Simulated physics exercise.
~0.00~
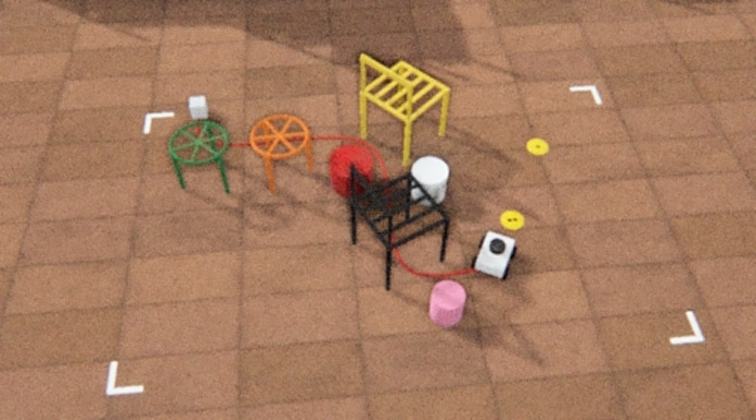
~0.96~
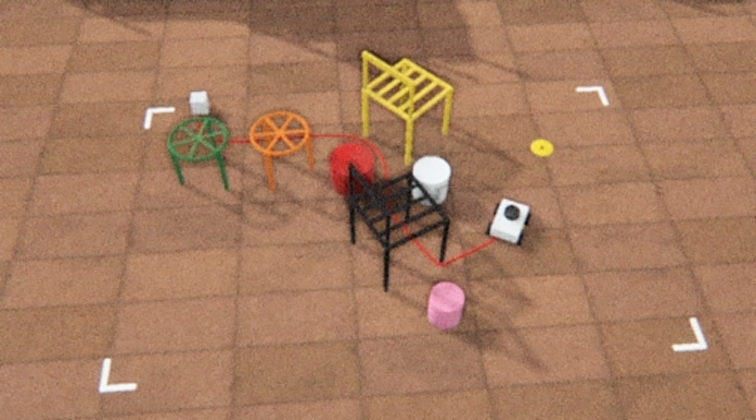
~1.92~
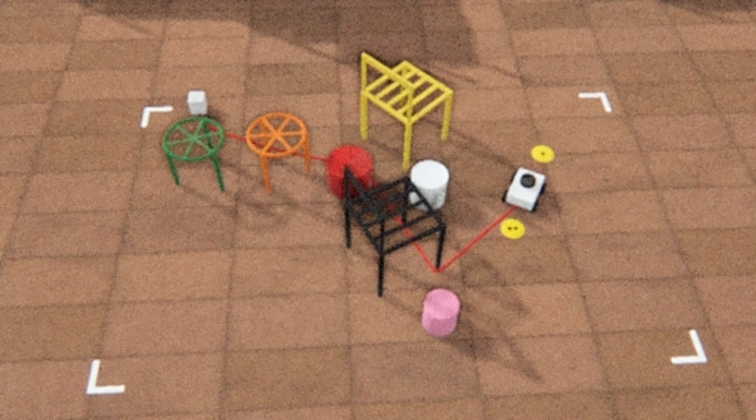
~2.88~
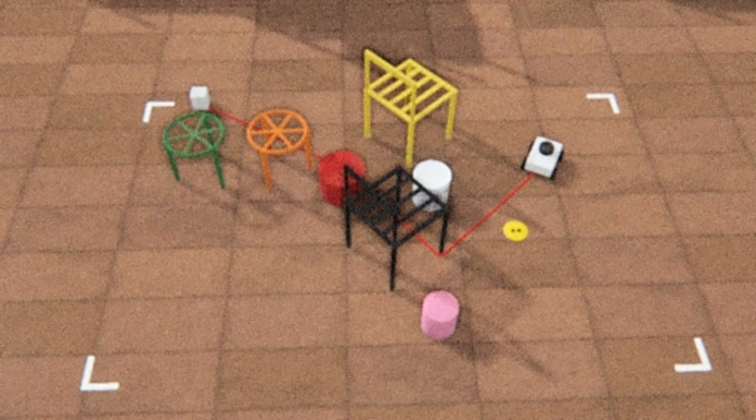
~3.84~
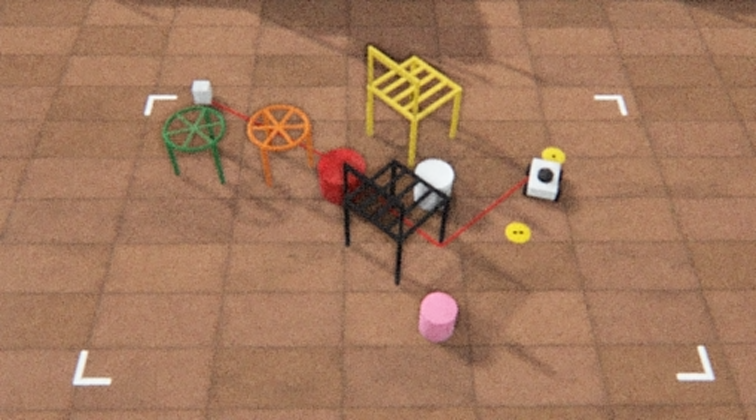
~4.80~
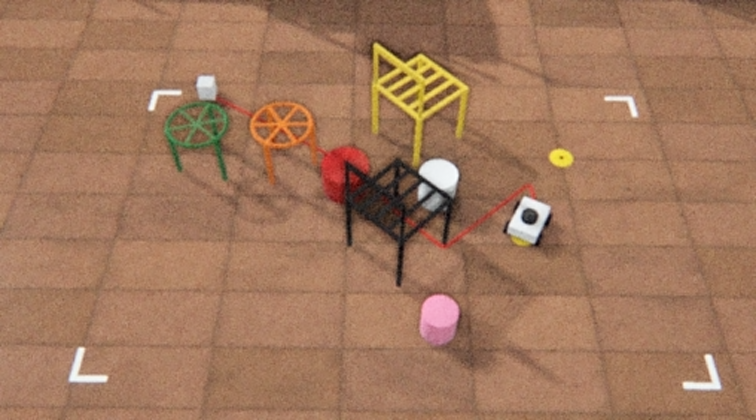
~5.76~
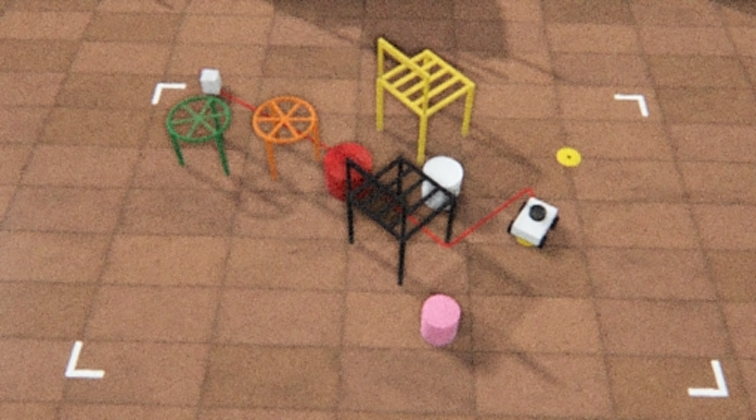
A small white cart tows a red lead up past furniture, then returns partway and stops.
